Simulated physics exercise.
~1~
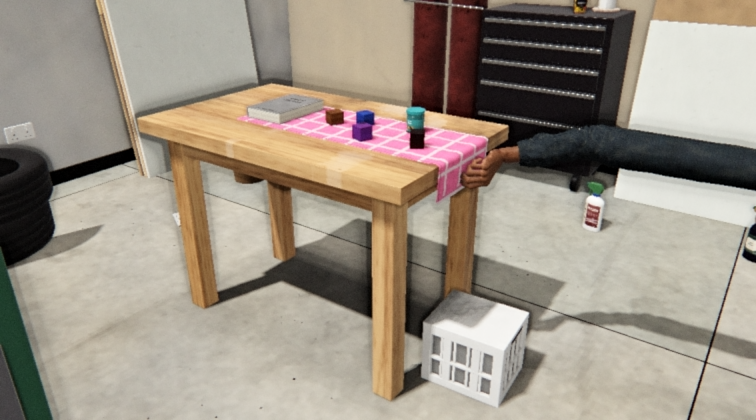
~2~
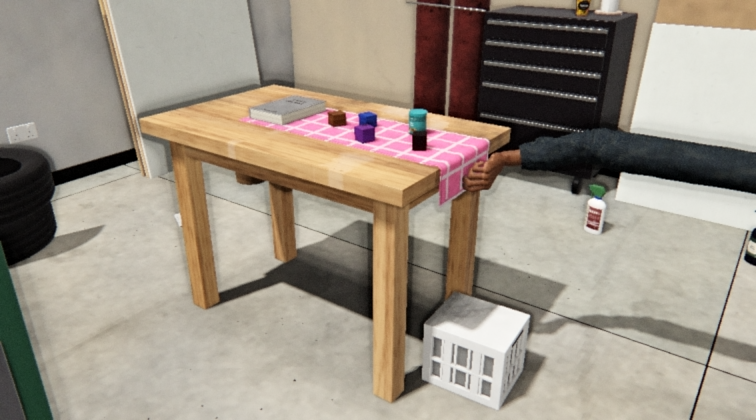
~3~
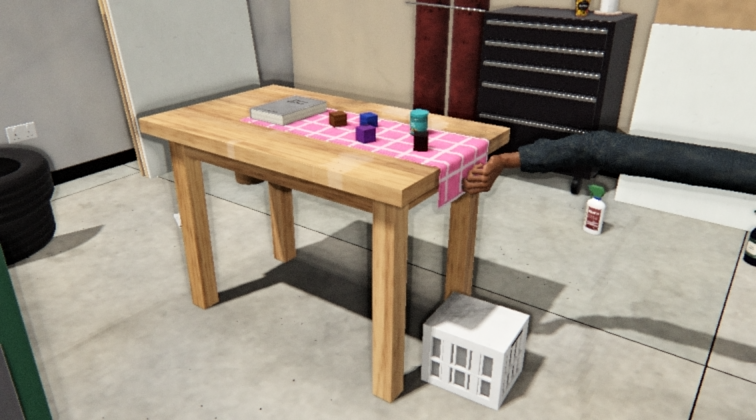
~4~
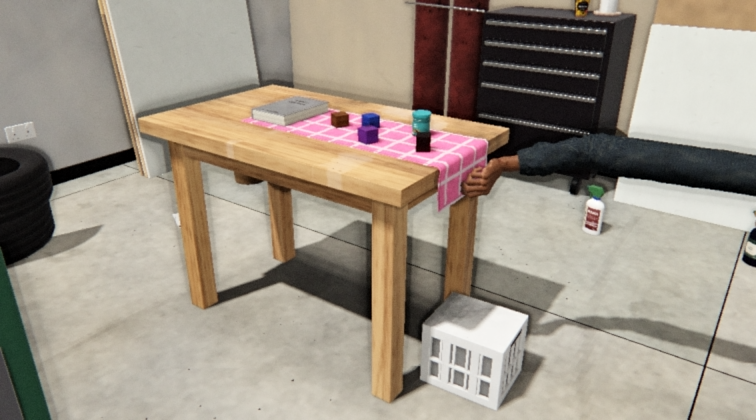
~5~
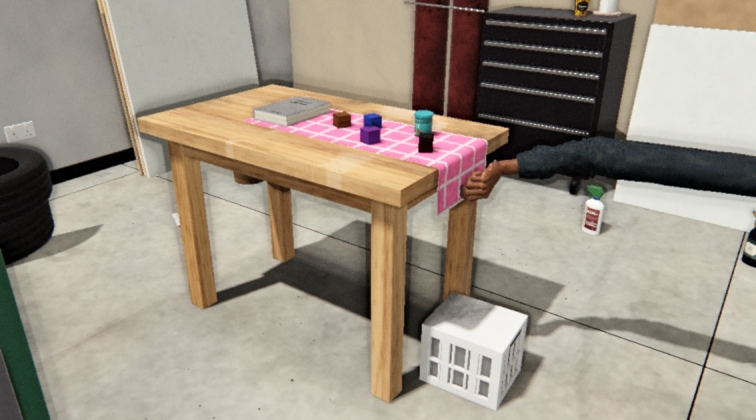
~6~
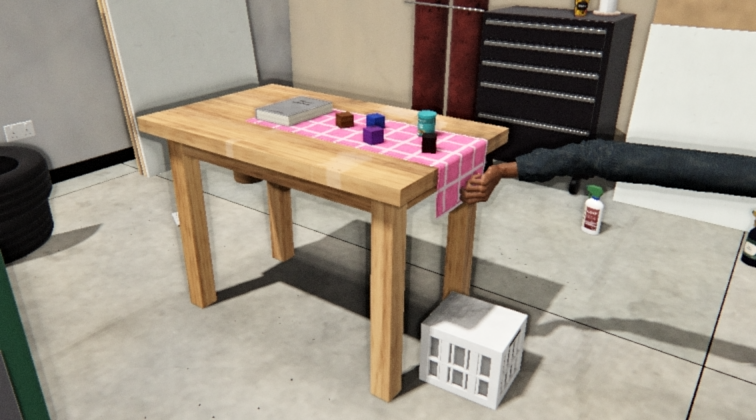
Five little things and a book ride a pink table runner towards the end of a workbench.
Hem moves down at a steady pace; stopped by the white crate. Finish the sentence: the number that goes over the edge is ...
The number that goes over the edge is four.
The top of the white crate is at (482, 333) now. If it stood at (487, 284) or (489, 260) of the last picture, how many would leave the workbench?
If so, 2 and 1.
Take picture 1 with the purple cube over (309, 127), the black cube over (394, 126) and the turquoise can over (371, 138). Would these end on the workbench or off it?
As for the purple cube, it stays aboard; the black cube goes off; the turquoise can goes off.
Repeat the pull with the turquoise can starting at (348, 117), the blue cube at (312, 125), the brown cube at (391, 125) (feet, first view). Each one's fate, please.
My call: The turquoise can hangs on; the blue cube hangs on; the brown cube takes a tumble.
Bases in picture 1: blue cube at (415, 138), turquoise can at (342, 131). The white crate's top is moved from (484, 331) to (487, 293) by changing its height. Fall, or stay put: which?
The blue cube is lost, the turquoise can stays put.
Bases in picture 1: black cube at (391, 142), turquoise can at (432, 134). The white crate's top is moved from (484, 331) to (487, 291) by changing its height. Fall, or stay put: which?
In the end the black cube is no longer on top and the turquoise can is no longer on top.
Soon after, hem near (460, 234); black cube gone.
After that, hem near (459, 268); black cube and turquoise can gone.
And then, hem on the crate; black cube, turquoise can, purple cube and blue cube gone.
In the end, hem on the crate; black cube, turquoise can, purple cube and blue cube gone. It carries off four.
